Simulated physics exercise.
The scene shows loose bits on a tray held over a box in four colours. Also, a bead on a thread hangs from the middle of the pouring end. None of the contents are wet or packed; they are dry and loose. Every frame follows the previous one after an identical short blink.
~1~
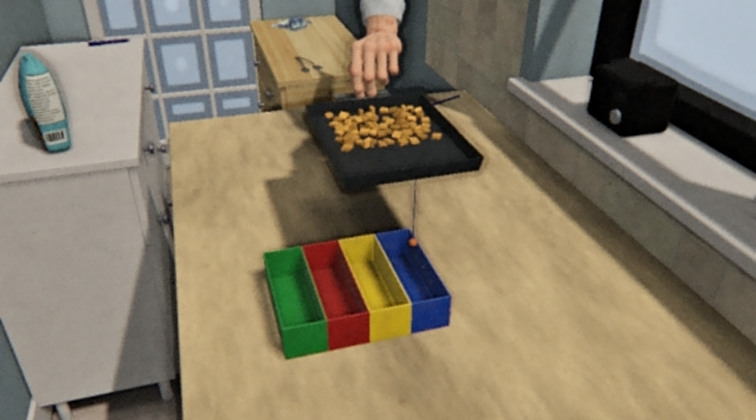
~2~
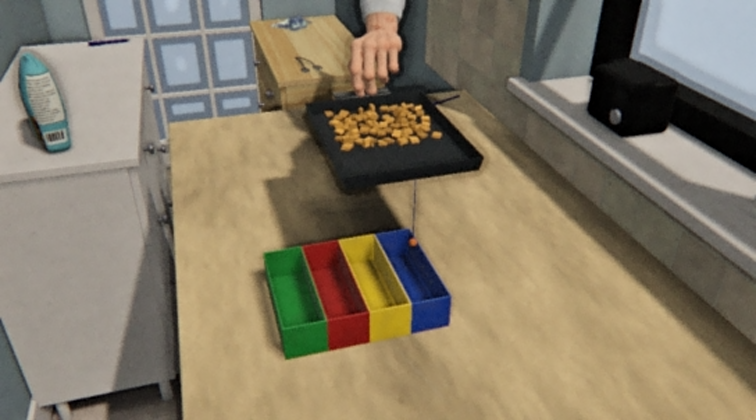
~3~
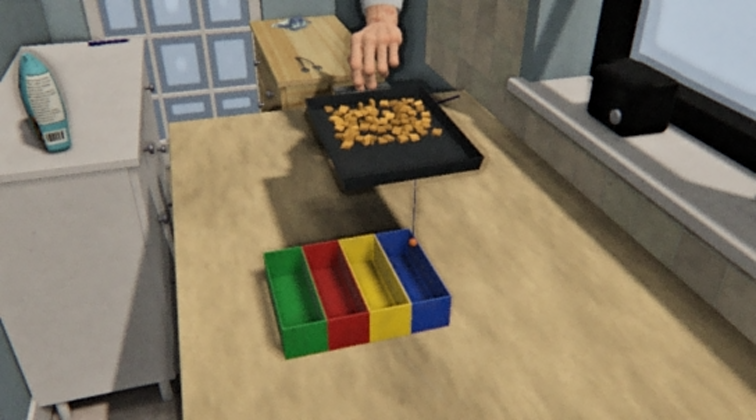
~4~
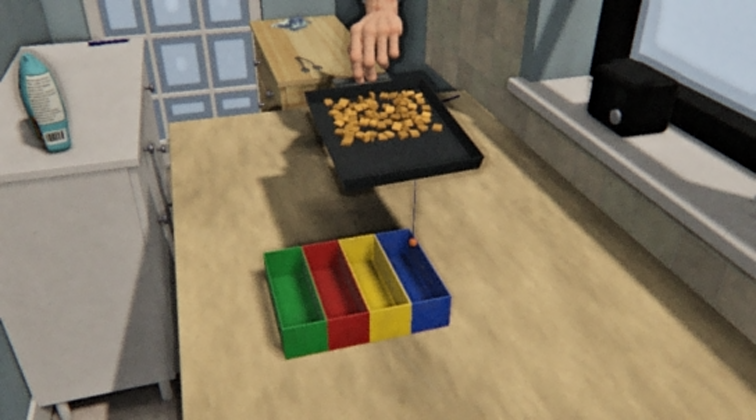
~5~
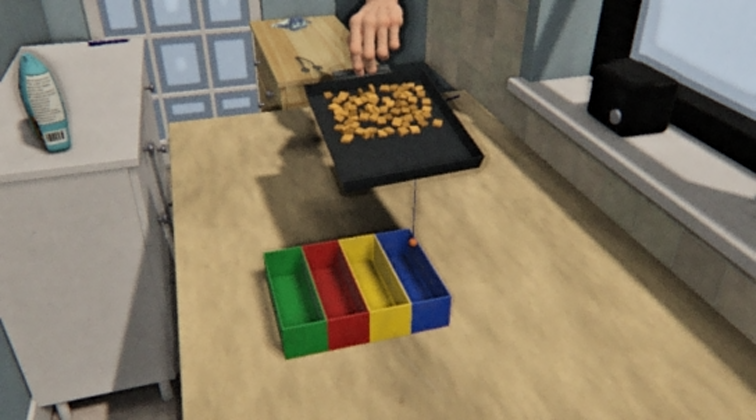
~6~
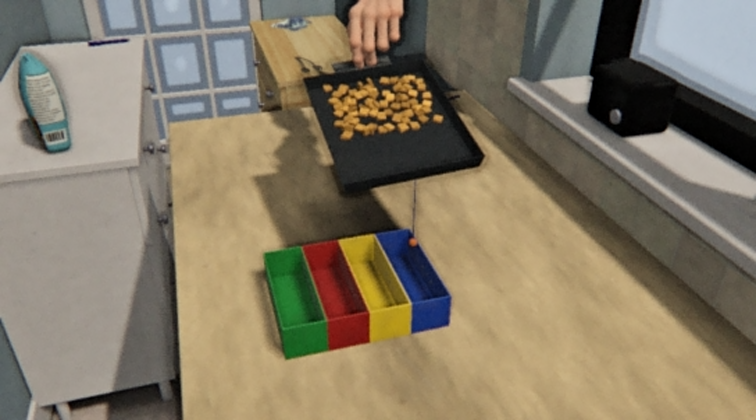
The video shows a hand behind a dark tray of small golden-brown pieces above a box with green, red, yellow and blue compartments; the tray gradually tilts slightly, its far side rising, while the hanging orange bead stays still.
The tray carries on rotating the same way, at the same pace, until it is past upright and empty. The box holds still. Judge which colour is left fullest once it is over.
Yellow is left fullest.
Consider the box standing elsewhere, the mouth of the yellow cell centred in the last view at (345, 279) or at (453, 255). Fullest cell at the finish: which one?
Result 1: That blue cell. Result 2: The cell in green.
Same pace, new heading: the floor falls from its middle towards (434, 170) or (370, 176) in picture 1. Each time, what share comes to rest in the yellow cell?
Lab note: Try 1 = 0 %, try 2 = 70 %.
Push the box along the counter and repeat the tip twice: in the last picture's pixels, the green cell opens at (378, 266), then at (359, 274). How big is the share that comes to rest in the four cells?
You'd see around 70 per cent and then around 100 per cent.
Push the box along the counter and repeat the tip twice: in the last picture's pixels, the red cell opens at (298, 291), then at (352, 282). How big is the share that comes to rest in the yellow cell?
20 and 40 %.
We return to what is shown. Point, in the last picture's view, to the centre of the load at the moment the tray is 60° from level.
Near (376, 174).
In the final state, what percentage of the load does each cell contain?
I'd put the green cell at 0 percent, the red cell at 20 percent, the yellow cell at 60 percent and the blue cell at 20 percent.
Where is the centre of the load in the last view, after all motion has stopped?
Last view, centre at rest - approx. (373, 300).
Soon, tray tipped steeply; nearly all on the tray; a small part falling or outside the box.
A while on, tray tipped right over; most on the tray; a small part in the yellow cell; a stray few in the red cell; a stray few in the blue cell; a small part falling or outside the box.
Towards the end, tray tipped past a quarter turn; about two thirds in the yellow cell; about a quarter in the red cell; about a quarter in the blue cell; a stray few falling or outside the box.
Finally, tray tipped past a quarter turn; about two thirds in the yellow cell; about a quarter in the red cell; about a quarter in the blue cell; none in the green cell; a stray few outside the box.
